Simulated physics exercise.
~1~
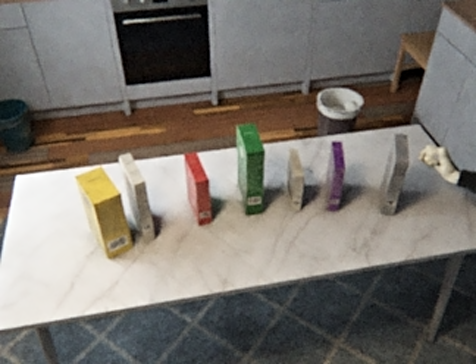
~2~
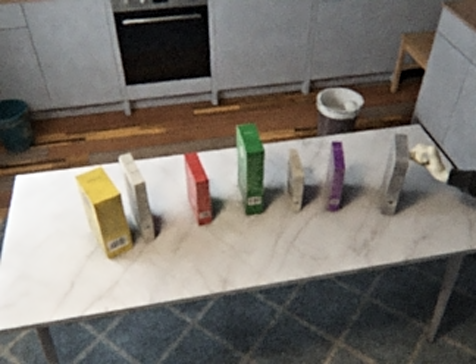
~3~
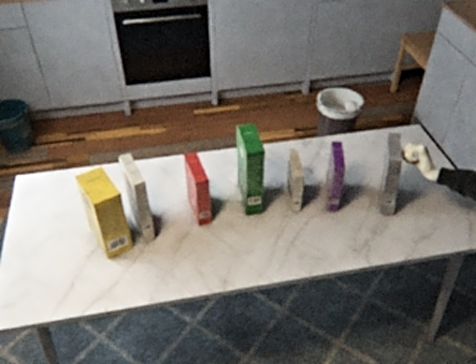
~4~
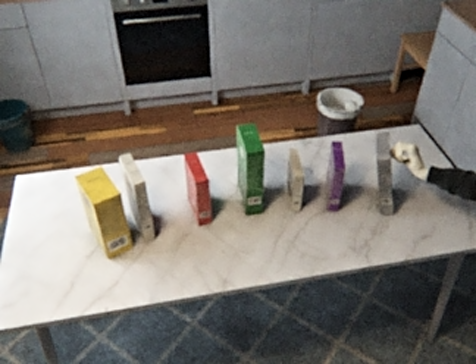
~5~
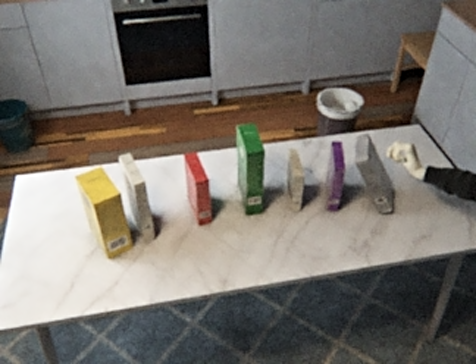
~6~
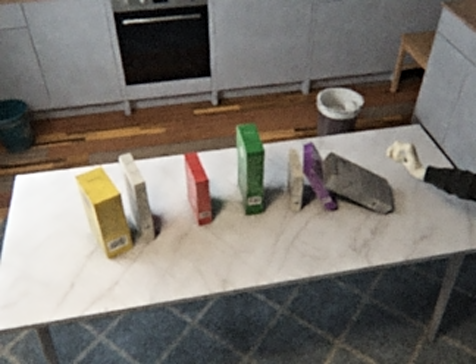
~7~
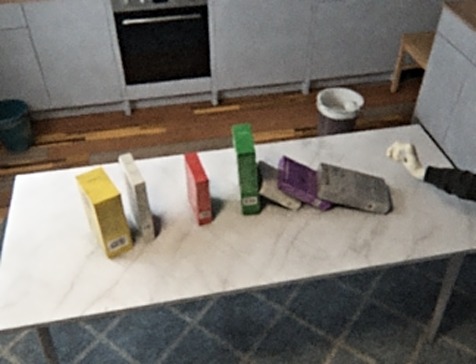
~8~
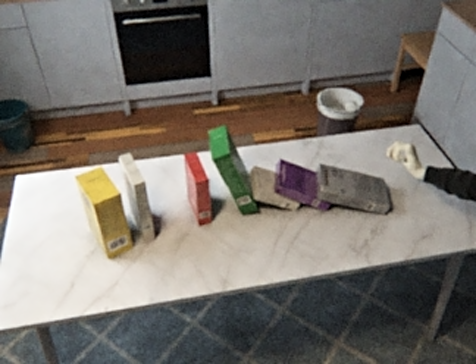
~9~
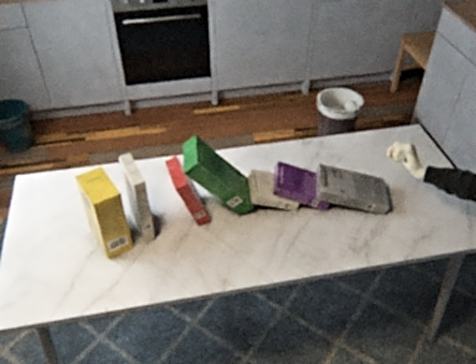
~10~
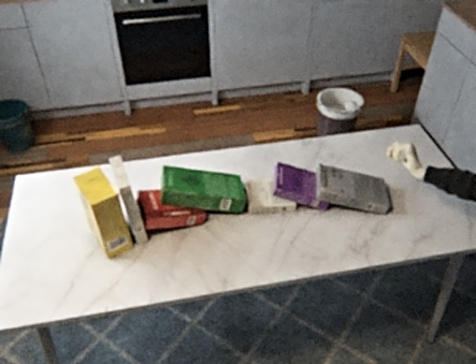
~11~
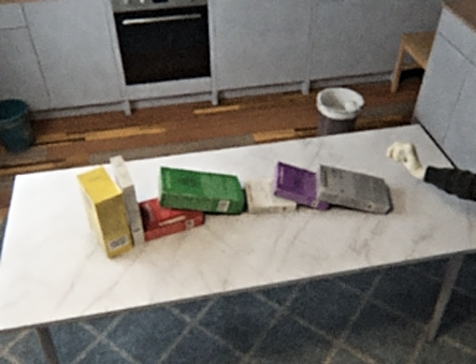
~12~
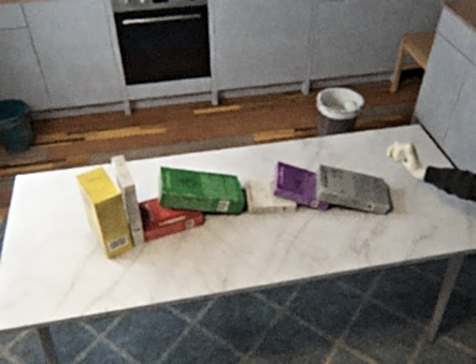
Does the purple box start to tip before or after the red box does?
The purple box tips before the red box. The red one is still upright when the purple one goes down, and it only starts leaning once the green box falls towards it.
